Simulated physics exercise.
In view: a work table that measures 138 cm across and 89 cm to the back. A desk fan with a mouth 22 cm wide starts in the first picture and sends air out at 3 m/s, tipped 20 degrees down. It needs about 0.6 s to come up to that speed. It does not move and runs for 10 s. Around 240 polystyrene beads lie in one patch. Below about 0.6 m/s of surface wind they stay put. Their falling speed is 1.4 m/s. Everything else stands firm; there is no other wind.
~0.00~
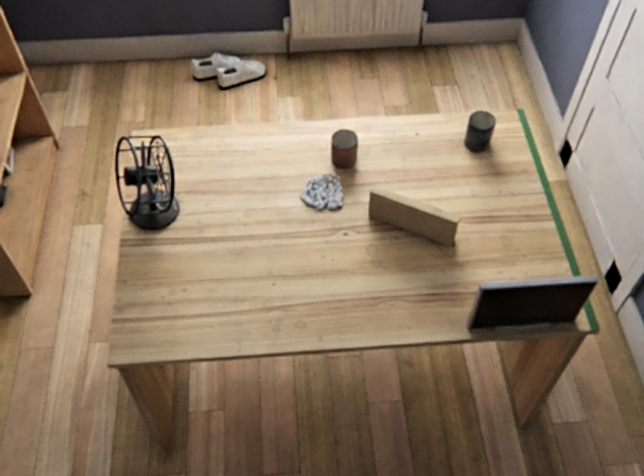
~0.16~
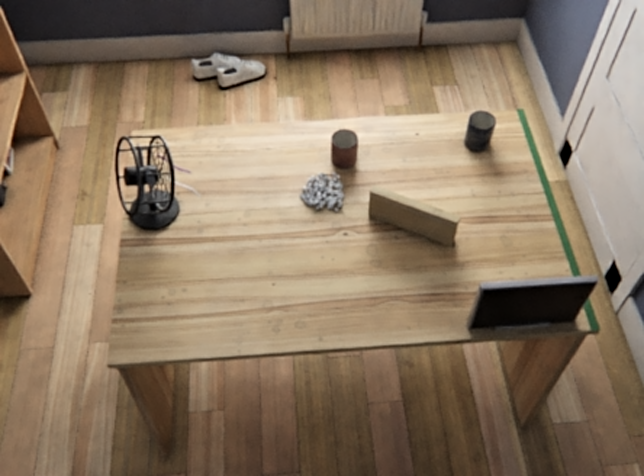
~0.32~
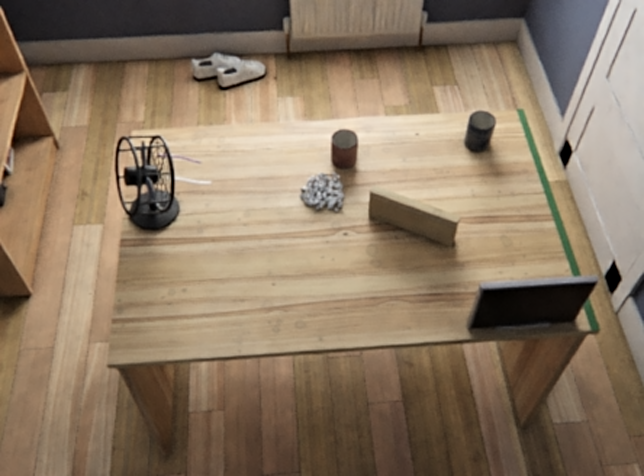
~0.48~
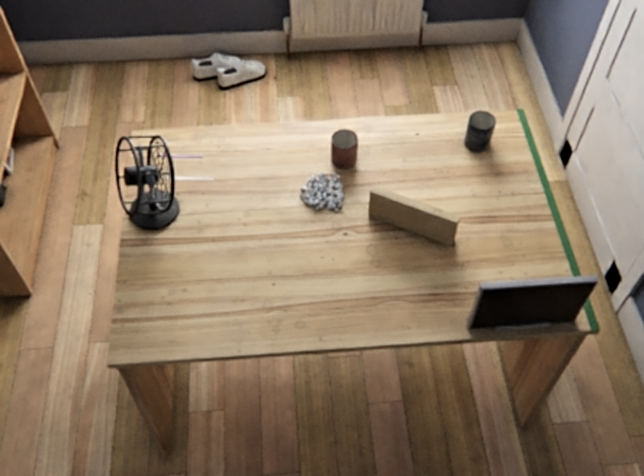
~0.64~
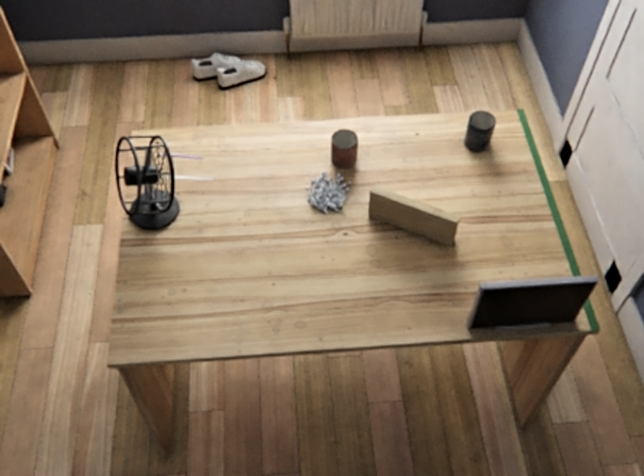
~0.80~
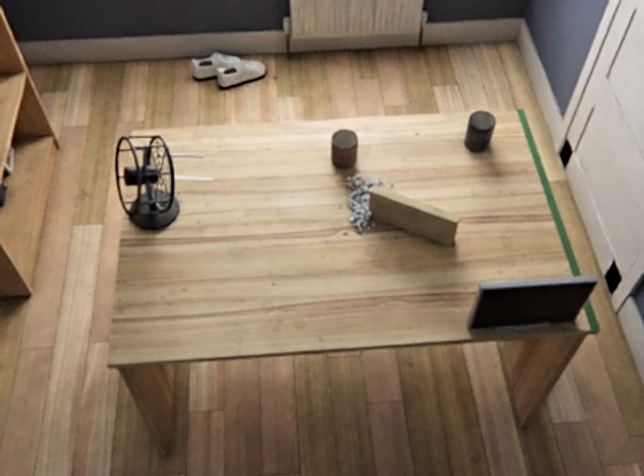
In the video, a black desk fan on a wooden table blows toward a patch of small pale beads, which lie still at first, then scatter rightward together, spreading out against the near end of an upright board.
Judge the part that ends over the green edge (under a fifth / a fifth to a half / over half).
Of the polystyrene beads, over half end over the green edge.
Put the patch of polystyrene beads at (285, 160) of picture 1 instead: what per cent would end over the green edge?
In that case some 5 per cent.
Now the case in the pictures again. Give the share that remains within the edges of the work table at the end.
Near 20 %.
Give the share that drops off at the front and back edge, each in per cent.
Roughly 0 % front, 0 % back.
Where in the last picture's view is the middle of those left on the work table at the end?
At about (519, 248).
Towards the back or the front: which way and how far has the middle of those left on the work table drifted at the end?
Towards the front, some 25 cm.
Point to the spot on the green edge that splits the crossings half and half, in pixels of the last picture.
Near (570, 244).
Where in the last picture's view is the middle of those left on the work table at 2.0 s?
Near (507, 244).
After 2.0 s the count stands so, 48 % are over the green edge; the middle of those still in play is near (512, 243).
After 3.2 s the count stands so, 61 % are over the green edge; the middle of those still in play is near (509, 245).
After 5.5 s the count stands so, 70 % are over the green edge; the middle of those still in play is near (511, 251).
After 10.0 s, at the end, 78 % are over the green edge; the middle of those still in play is near (519, 248).
